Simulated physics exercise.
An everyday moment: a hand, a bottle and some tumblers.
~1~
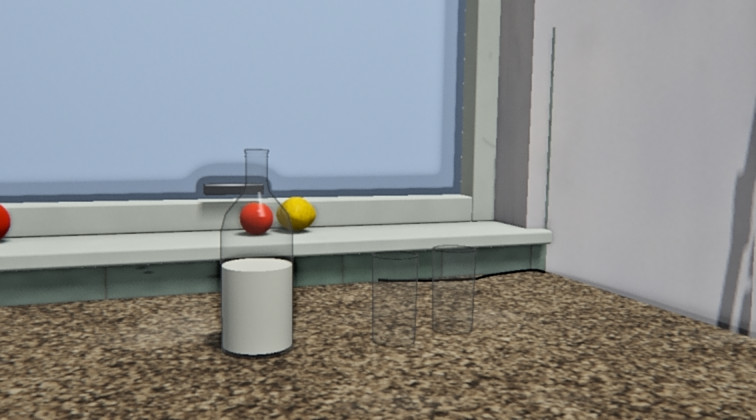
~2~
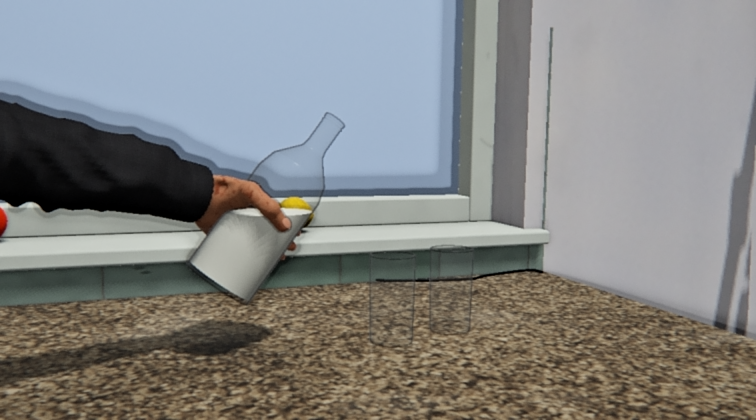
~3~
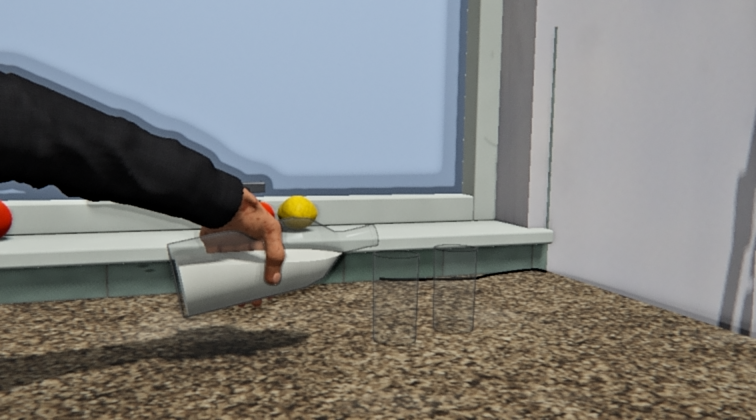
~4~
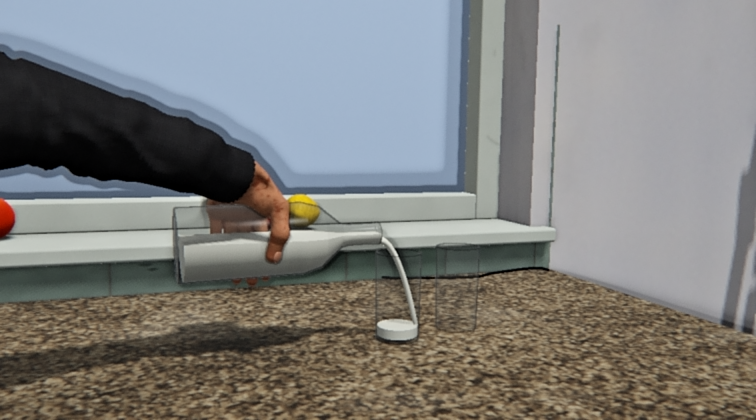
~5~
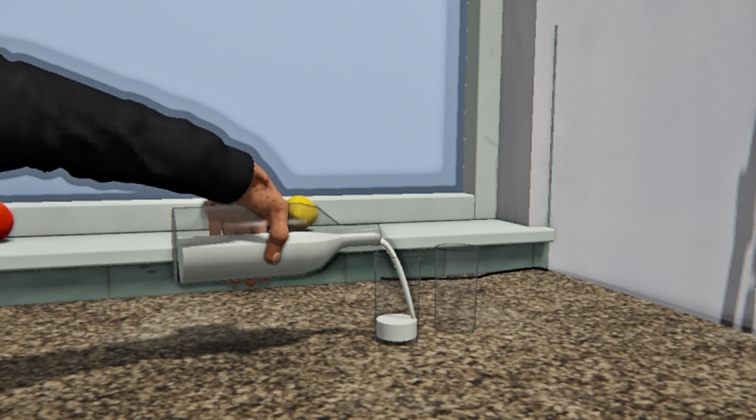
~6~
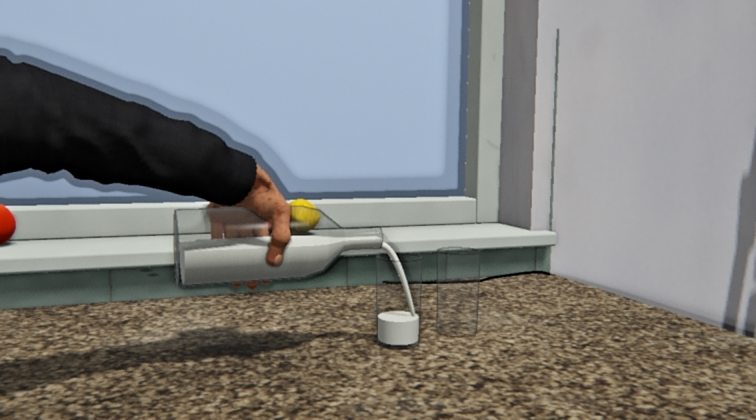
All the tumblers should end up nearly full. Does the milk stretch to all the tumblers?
The milk goes round.
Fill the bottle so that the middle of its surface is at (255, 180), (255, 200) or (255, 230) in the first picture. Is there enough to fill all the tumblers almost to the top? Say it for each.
One after the other: Enough, will do, plenty.
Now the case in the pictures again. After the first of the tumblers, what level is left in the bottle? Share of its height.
Some 25 per cent.
Shortly, the first is about half full.
Then, the first is done and the bottle has about two thirds of its load.
At the finish, both are full and about a quarter of the milk is over.
